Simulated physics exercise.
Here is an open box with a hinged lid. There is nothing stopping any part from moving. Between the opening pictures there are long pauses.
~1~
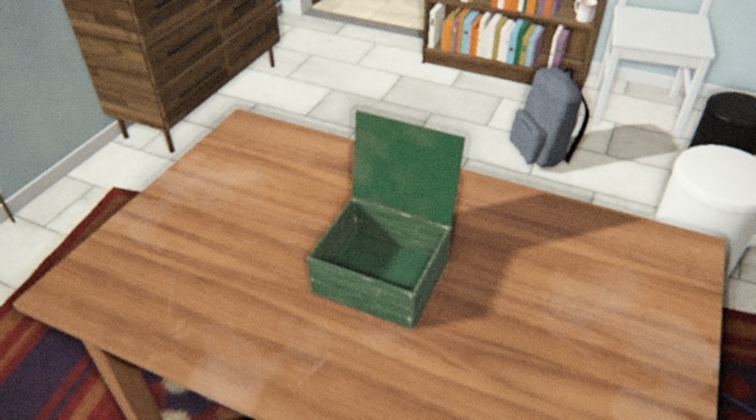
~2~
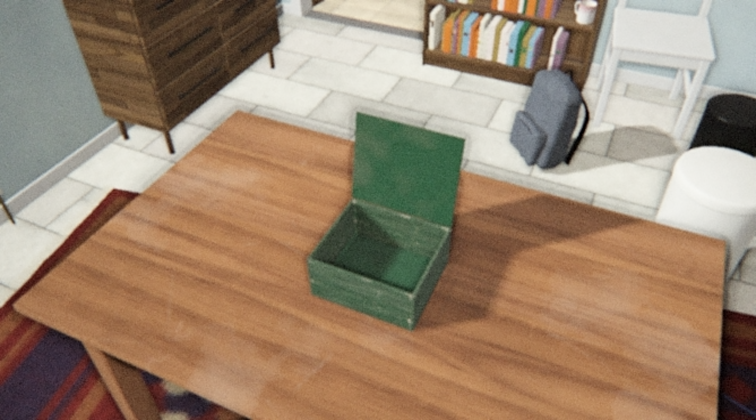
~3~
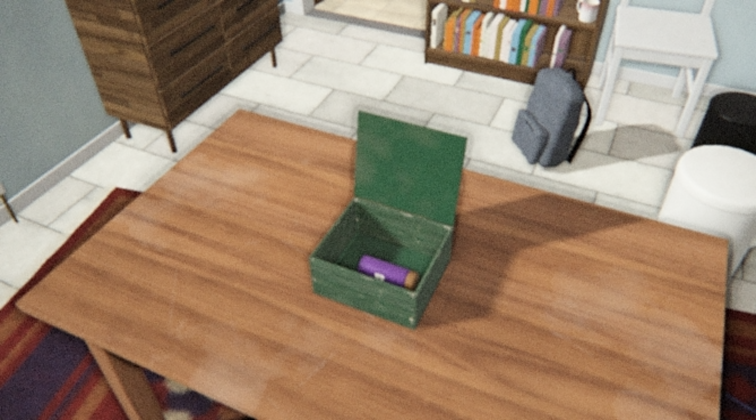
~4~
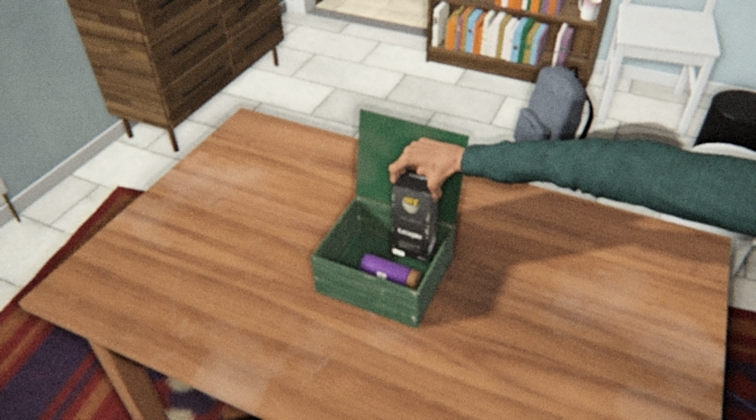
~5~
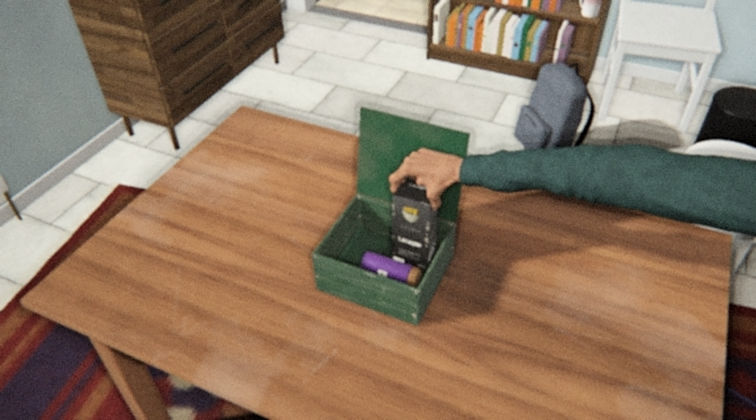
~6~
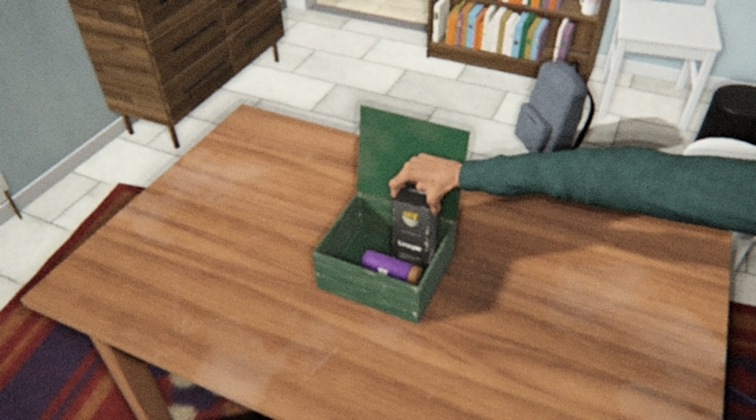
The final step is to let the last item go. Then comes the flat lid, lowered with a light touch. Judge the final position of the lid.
Raised.
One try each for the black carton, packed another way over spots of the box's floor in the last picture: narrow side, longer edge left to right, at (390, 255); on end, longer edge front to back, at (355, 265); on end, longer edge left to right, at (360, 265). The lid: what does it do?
First try: No gap; second try: A gap remains; third try: A gap remains.
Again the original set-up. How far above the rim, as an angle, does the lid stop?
Some 18° above the rim.
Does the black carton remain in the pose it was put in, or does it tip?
Observation: It tilts over.
Then, 1.30 s past the last view, lid 79° above the rim.
Then, 2.10 s past the last view, lid 47° above the rim; black carton rocked 20° from its first pose near (409, 239).
Then, 2.30 s past the last view, lid 30° above the rim; black carton rocked 43° from its first pose near (402, 252); purple shaker displaced a little.
Then, 3.20 s past the last view, lid 19° above the rim; black carton rocked 54° from its first pose near (403, 254); purple shaker displaced about its own width.
Finally, lid 18° above the rim; down or leaning hard in the box, black carton; moved from the start, purple shaker. Final places as the last picture's camera would see them, black carton near (404, 253).
